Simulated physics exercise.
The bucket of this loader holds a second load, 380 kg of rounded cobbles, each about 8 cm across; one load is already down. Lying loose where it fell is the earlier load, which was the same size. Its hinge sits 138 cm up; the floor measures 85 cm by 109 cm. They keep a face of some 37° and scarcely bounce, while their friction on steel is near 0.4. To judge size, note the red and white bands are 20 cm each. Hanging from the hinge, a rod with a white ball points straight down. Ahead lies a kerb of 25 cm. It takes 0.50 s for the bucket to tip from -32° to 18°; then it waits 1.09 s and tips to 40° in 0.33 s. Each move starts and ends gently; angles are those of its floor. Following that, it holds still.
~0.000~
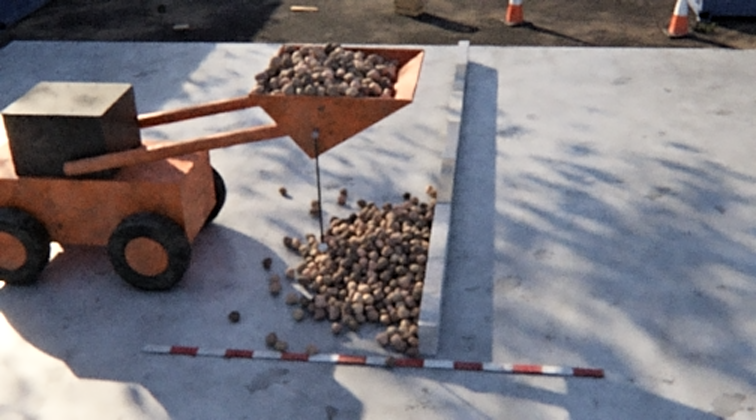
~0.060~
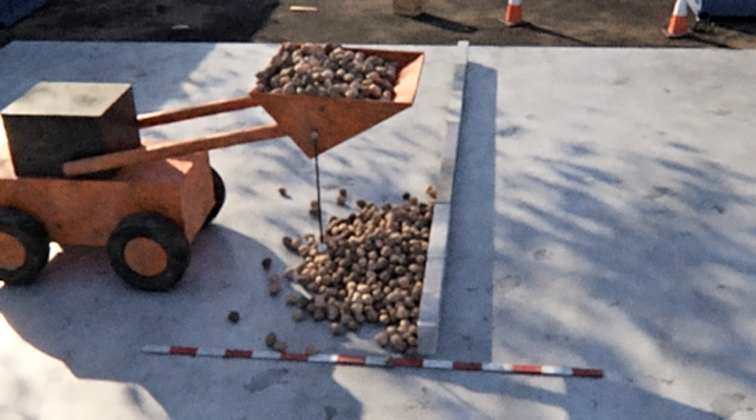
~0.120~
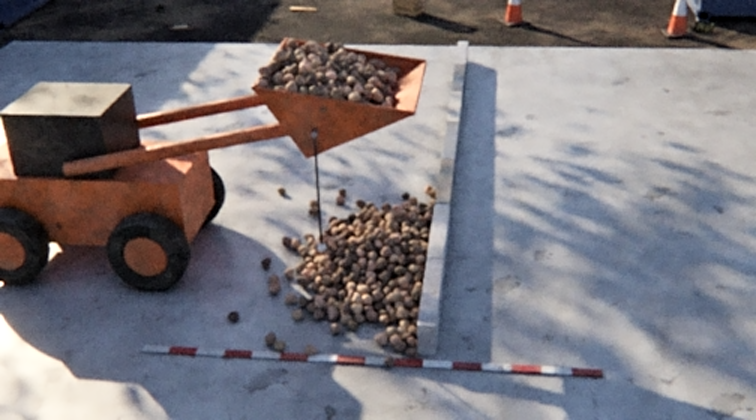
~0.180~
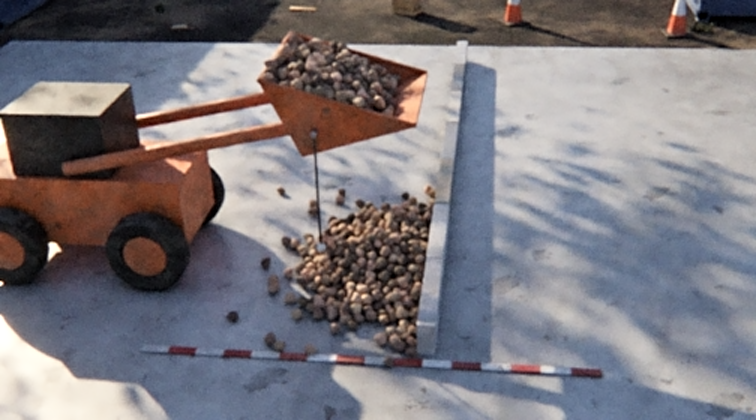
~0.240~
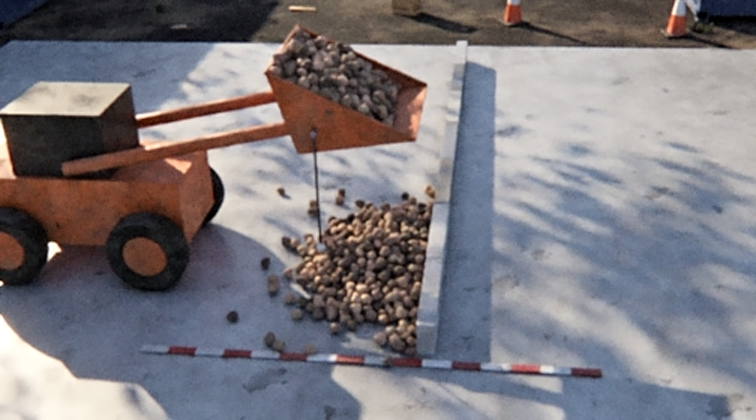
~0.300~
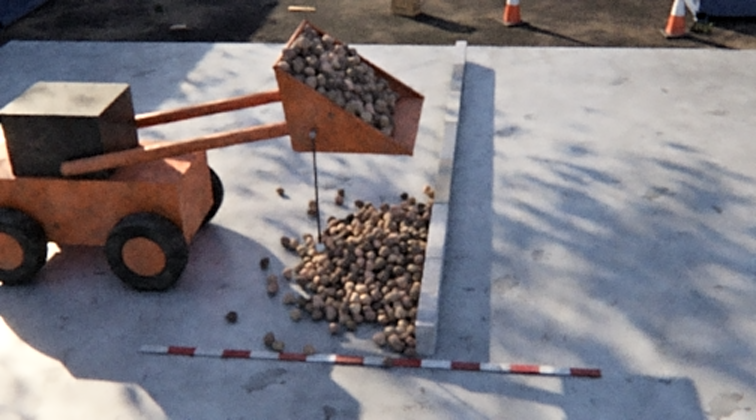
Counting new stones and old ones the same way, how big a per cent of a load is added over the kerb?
78 per cent, roughly.
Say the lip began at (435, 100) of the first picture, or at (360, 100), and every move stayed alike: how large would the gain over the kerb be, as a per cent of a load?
Case one about 95 %, case two about 20 %.
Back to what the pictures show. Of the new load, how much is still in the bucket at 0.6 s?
Some 100 %, roughly, is held.
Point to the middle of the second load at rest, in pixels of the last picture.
Their centre ends up near (475, 254).
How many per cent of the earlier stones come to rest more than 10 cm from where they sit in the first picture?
Roughly 0 % of them.
After 0.4 s the floor is at 13°; in per cent of one load, 100 in the bucket, 99 on this side of the kerb; the foremost stones are at (420, 282).
After 0.6 s the floor is at 18°; in per cent of one load, 99 in the bucket, 100 on this side of the kerb; the foremost stones are at (420, 282).
After 2.4 s the floor is at 40°; in per cent of one load, 0 in the bucket, 129 on this side of the kerb, 70 over the kerb; the foremost stones are at (638, 261).
After 4.9 s the floor is at 40°; in per cent of one load, 0 in the bucket, 121 on this side of the kerb, 78 over the kerb; the foremost stones are at (643, 260). Net gain over the kerb, 78.
